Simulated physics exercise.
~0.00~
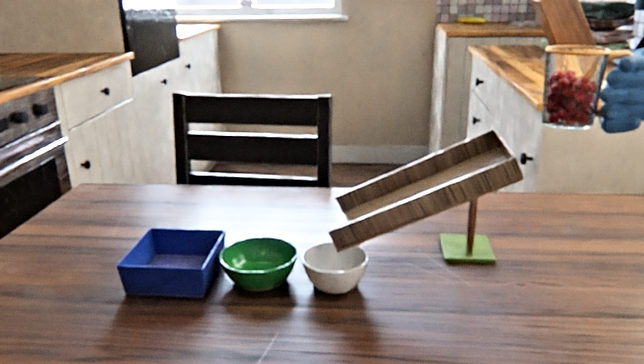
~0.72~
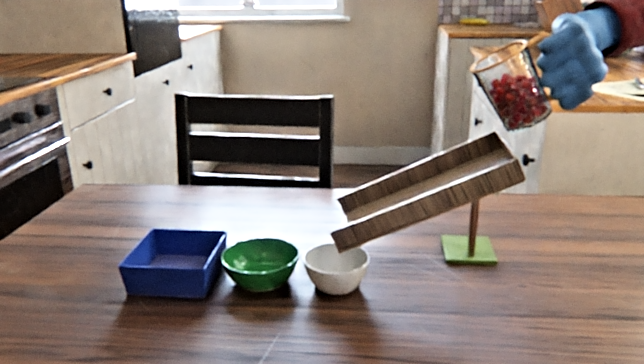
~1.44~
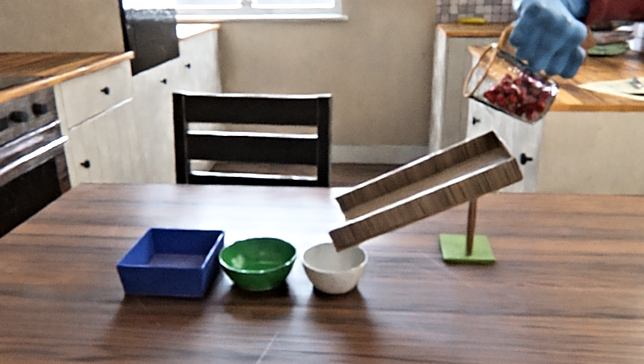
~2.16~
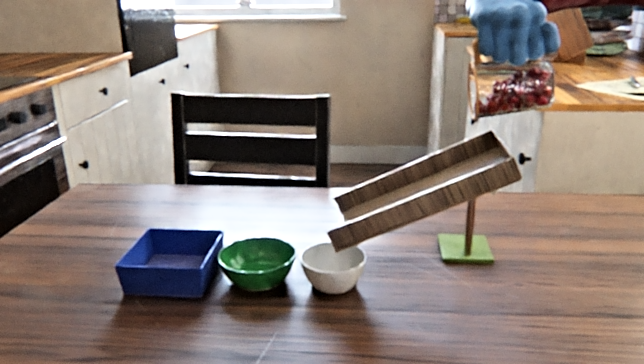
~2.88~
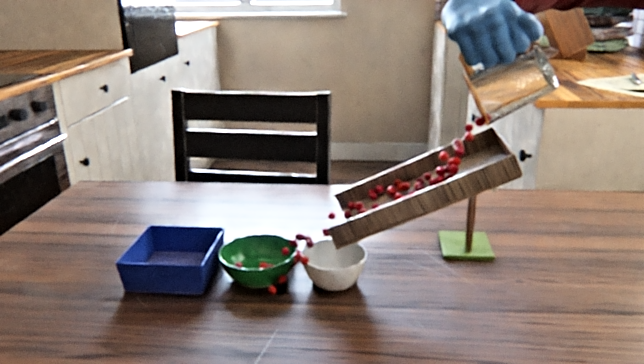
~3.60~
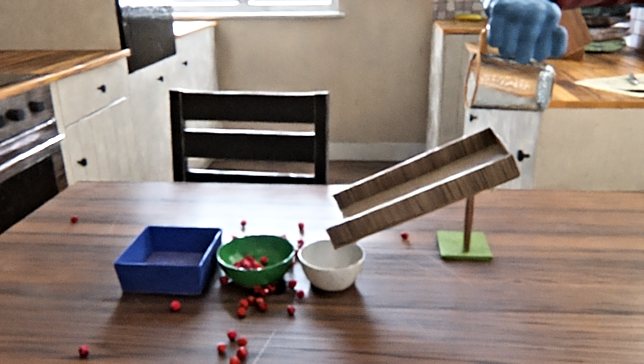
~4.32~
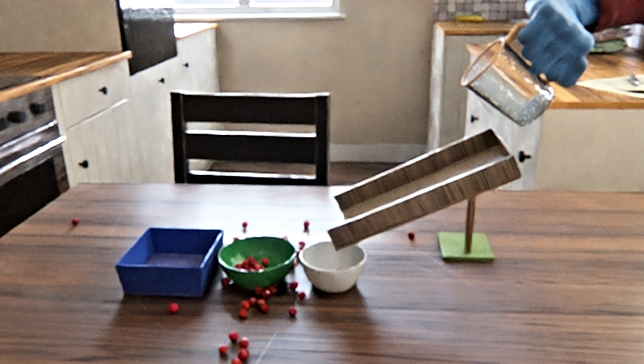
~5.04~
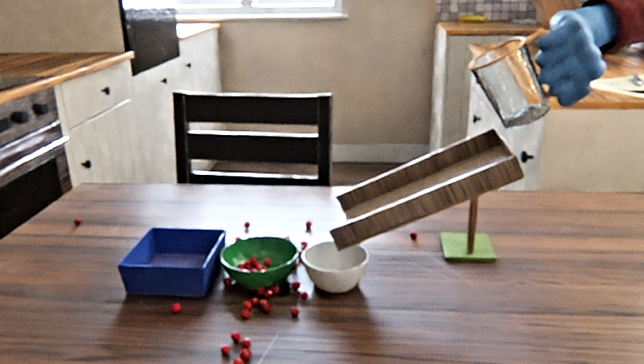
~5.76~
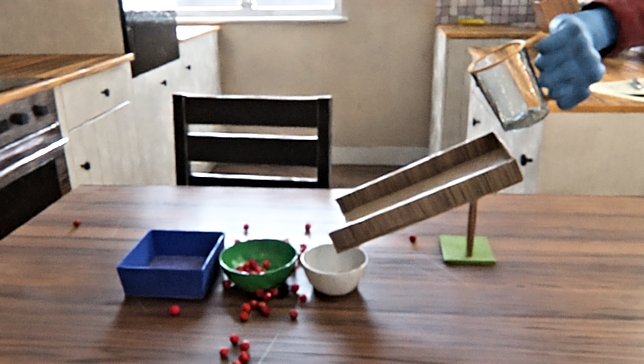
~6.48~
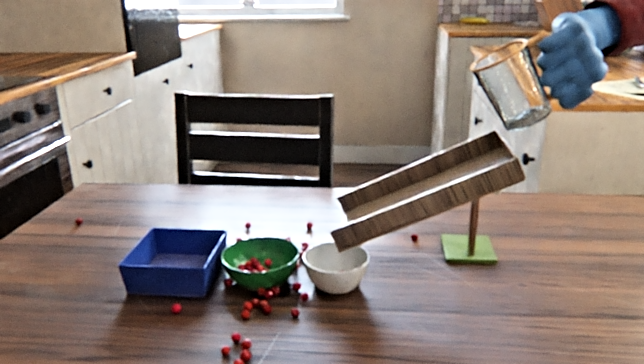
Gloved hand tipping a cup of cranberries down a sloping chute, some landing in the green bowl, most scattering outside the containers.
